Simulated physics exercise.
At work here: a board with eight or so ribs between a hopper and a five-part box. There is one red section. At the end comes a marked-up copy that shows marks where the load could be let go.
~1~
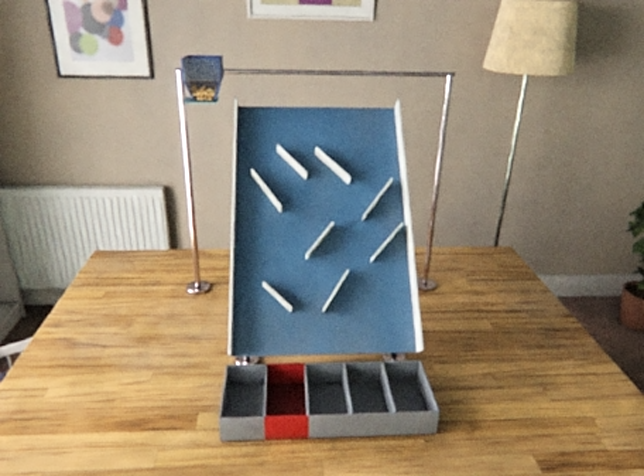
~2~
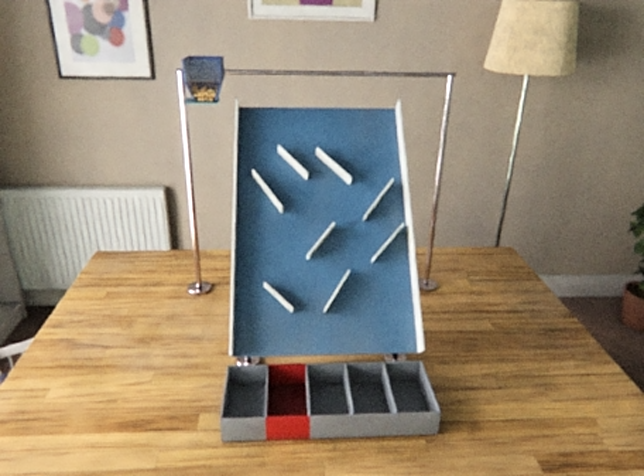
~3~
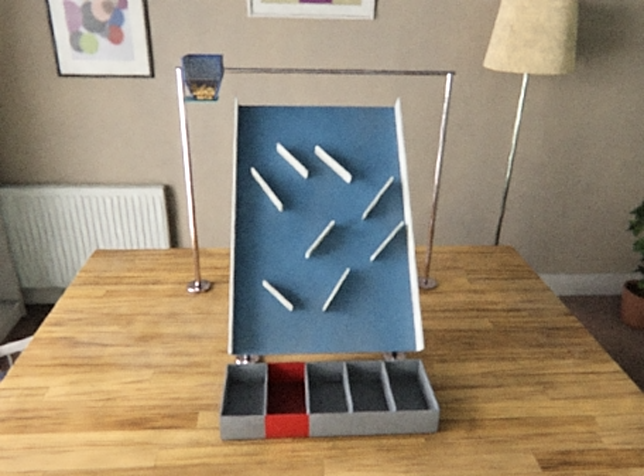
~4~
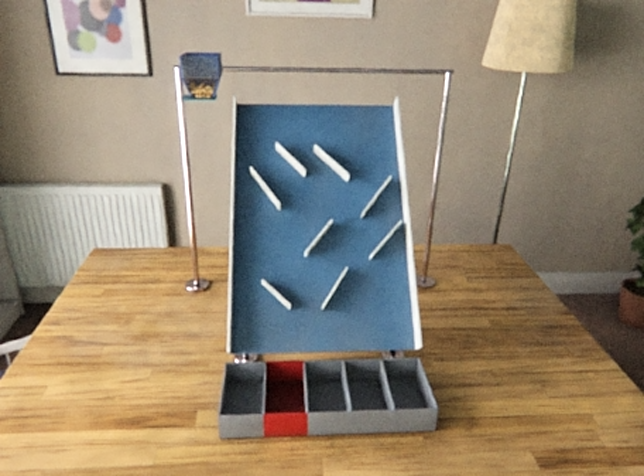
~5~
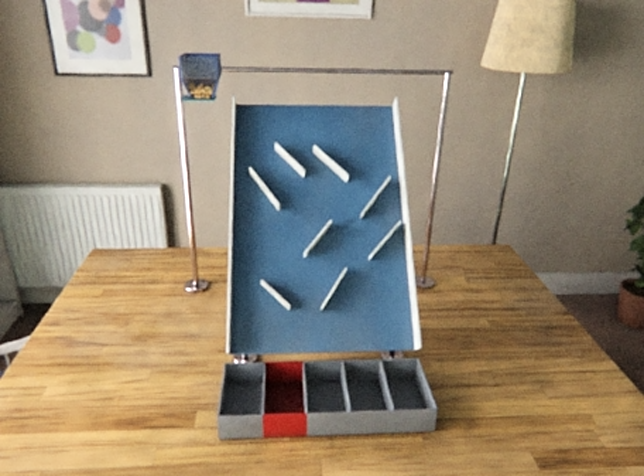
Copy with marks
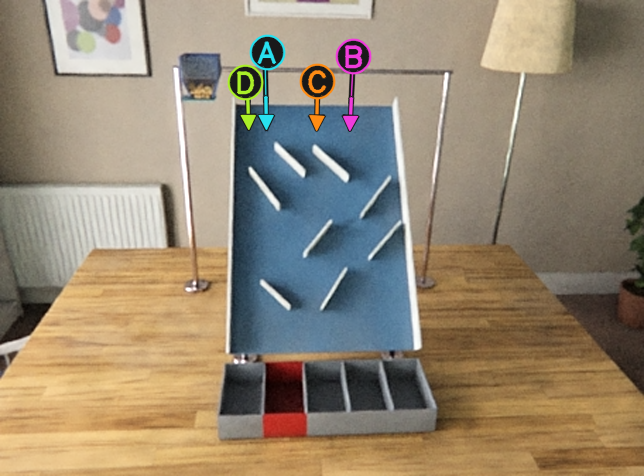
A tilted blue board with white edges and eight short white ribs stands on a wooden table, seen from the front and slightly above in a room with a radiator and a lamp. A small dark hopper of dried chickpeas hangs at upper left on a metal frame, and a grey five-part box with one red section sits below. Nothing moves except a very slight shift of the view.
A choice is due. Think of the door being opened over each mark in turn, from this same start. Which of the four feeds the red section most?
B is best.
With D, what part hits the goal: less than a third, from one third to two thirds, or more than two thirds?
It is less than a third.
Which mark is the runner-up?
C.
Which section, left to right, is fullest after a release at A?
The third from the left.
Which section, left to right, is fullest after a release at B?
The second from the left.
On the marked copy, mark A meets the board at (266, 124); mark B meets the board at (350, 125); mark C meets the board at (316, 125); mark D meets the board at (248, 124).
For mark A, a small share in the red section, the bulk in other sections.
For mark B, close to two thirds in the red section, close to a third in other sections.
For mark C, close to a third in the red section, close to two thirds in other sections.
For mark D, a small share in the red section, the bulk in other sections, a small share outside the box.
